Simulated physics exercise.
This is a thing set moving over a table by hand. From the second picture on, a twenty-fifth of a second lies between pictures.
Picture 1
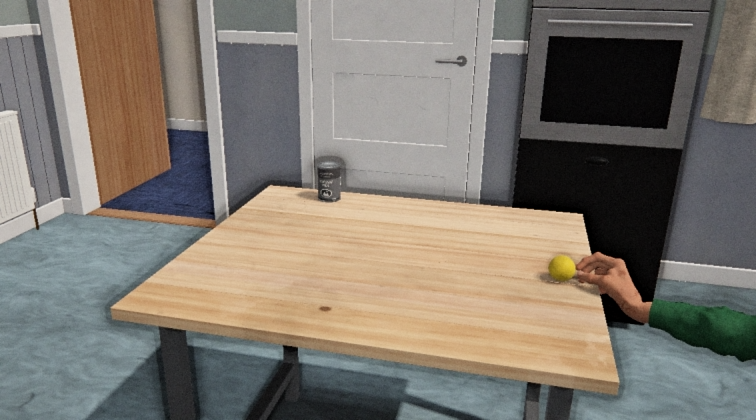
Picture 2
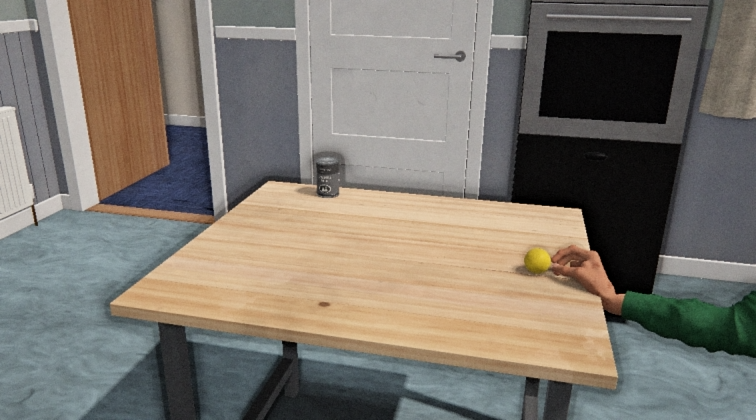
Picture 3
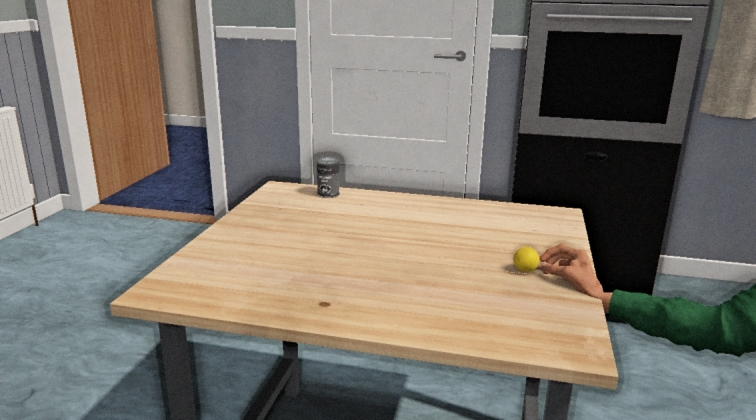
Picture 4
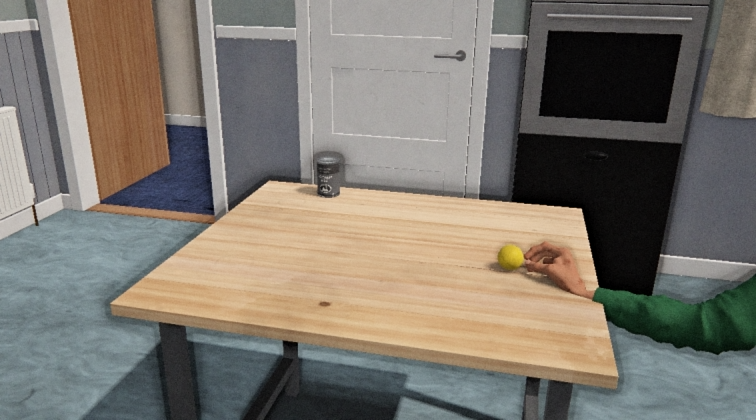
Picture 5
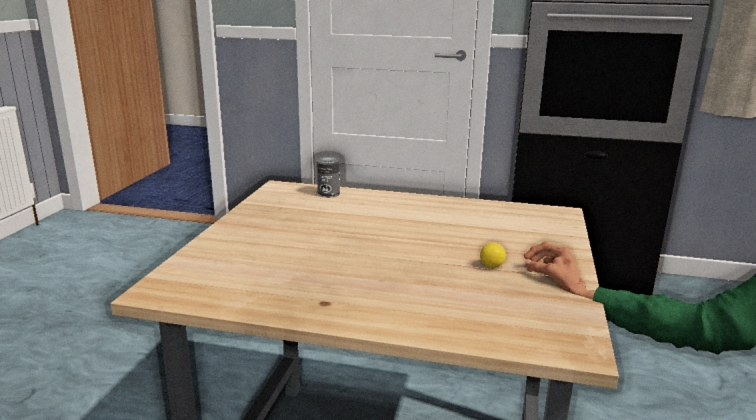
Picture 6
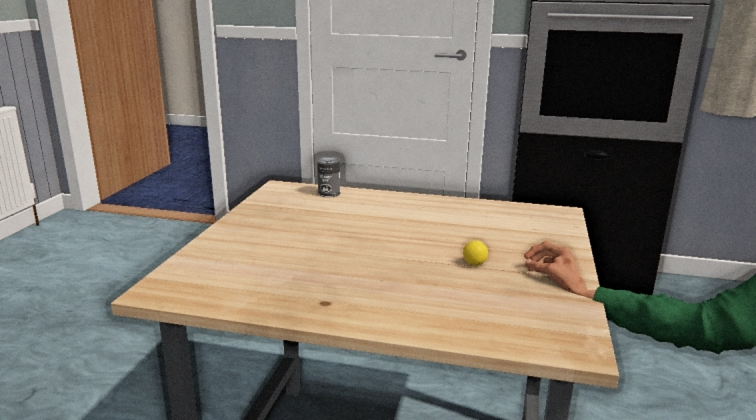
In a room with a wooden table and a dark tin near its back edge, a hand in a green sleeve pushed a small yellow ball leftward, then stayed back as it rolled a little farther.
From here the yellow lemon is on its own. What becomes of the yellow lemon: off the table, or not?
The yellow lemon goes over the edge.
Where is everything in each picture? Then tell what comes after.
Under the hand; yellow lemon (562, 268), in the first frame.
Under the hand; yellow lemon (537, 261), in the second frame.
Under the hand; yellow lemon (526, 260), in the third frame.
Yellow lemon (510, 258), in the fourth frame.
Yellow lemon (493, 255) displaced about its own width, in the fifth frame.
Yellow lemon (475, 253) displaced about its own width, in the sixth frame.
Then, 0.20 s past the last view, yellow lemon displaced well along near (392, 244).
Then, 0.60 s past the last view, yellow lemon displaced well along near (247, 229).
Then, 0.90 s past the last view, yellow lemon now off the table.
Then, 1.20 s past the last view, things are still on the move.
Finally, off the table, yellow lemon.
